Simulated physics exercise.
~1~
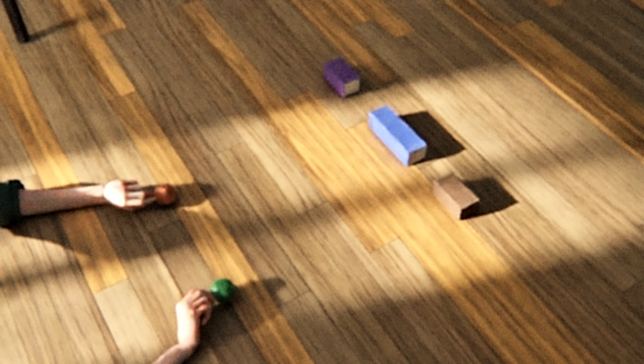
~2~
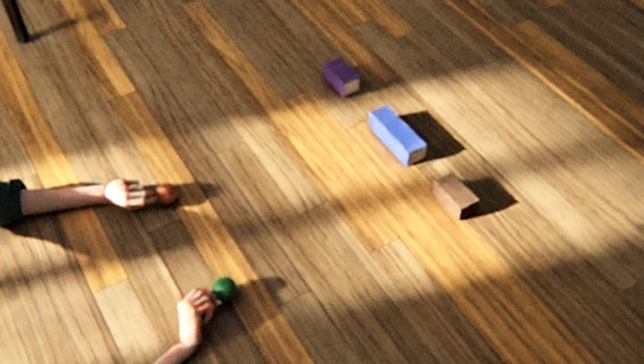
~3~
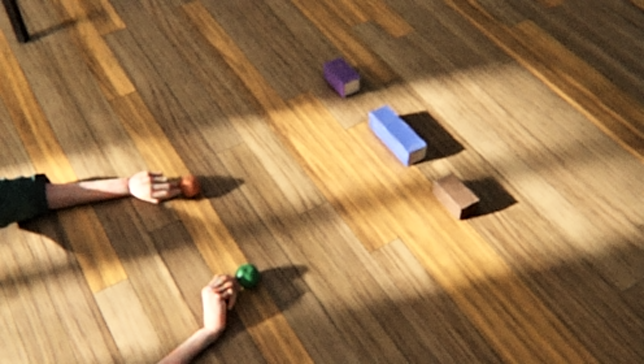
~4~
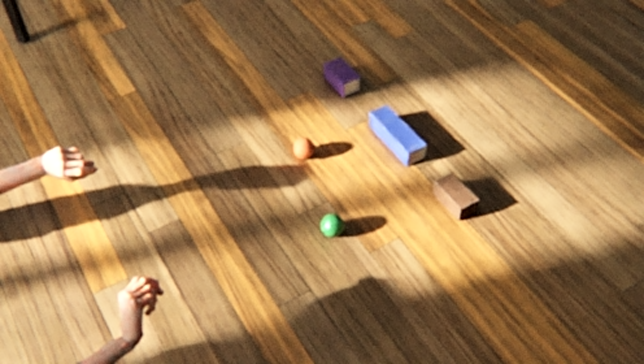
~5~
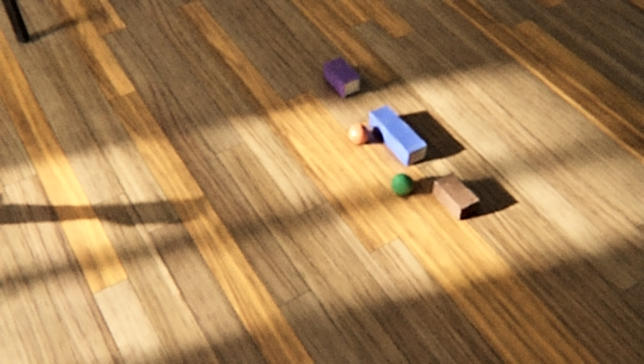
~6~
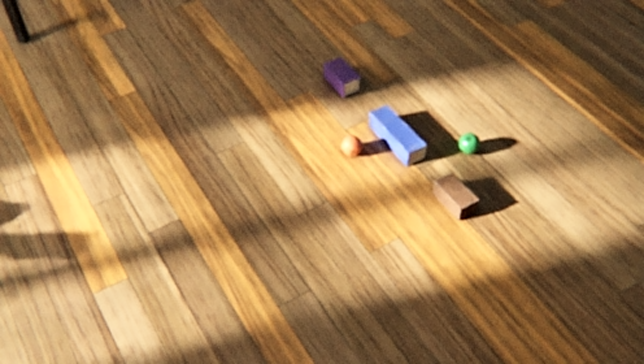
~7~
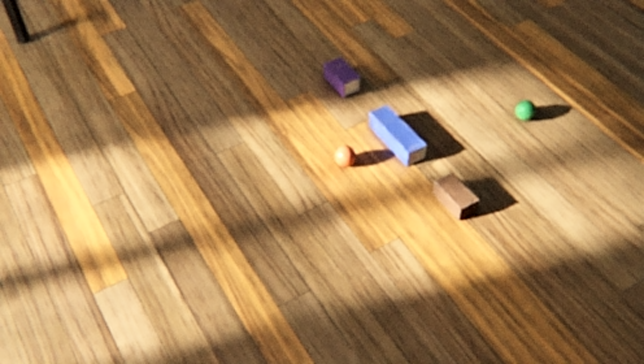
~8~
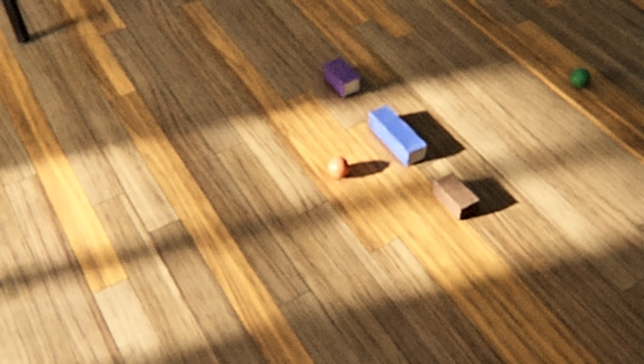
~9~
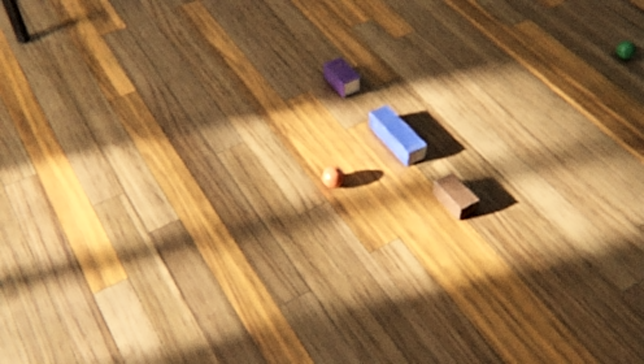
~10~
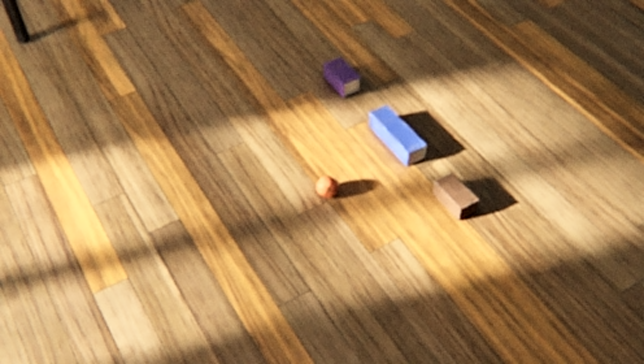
A small orange ball and a green ball rest under two hands at the left of a sunlit wooden floor, facing a spaced row of purple, blue and brown blocks. The hands push them forward and let go, then draw back out of view as both balls roll right. The orange one reaches the blue block, strikes it and rebounds, while the green one slips through the gap between the blue and brown blocks. The green ball rolls on toward the upper right and leaves view. The orange ball drifts slowly back down and left, still short of the unmoved blocks.
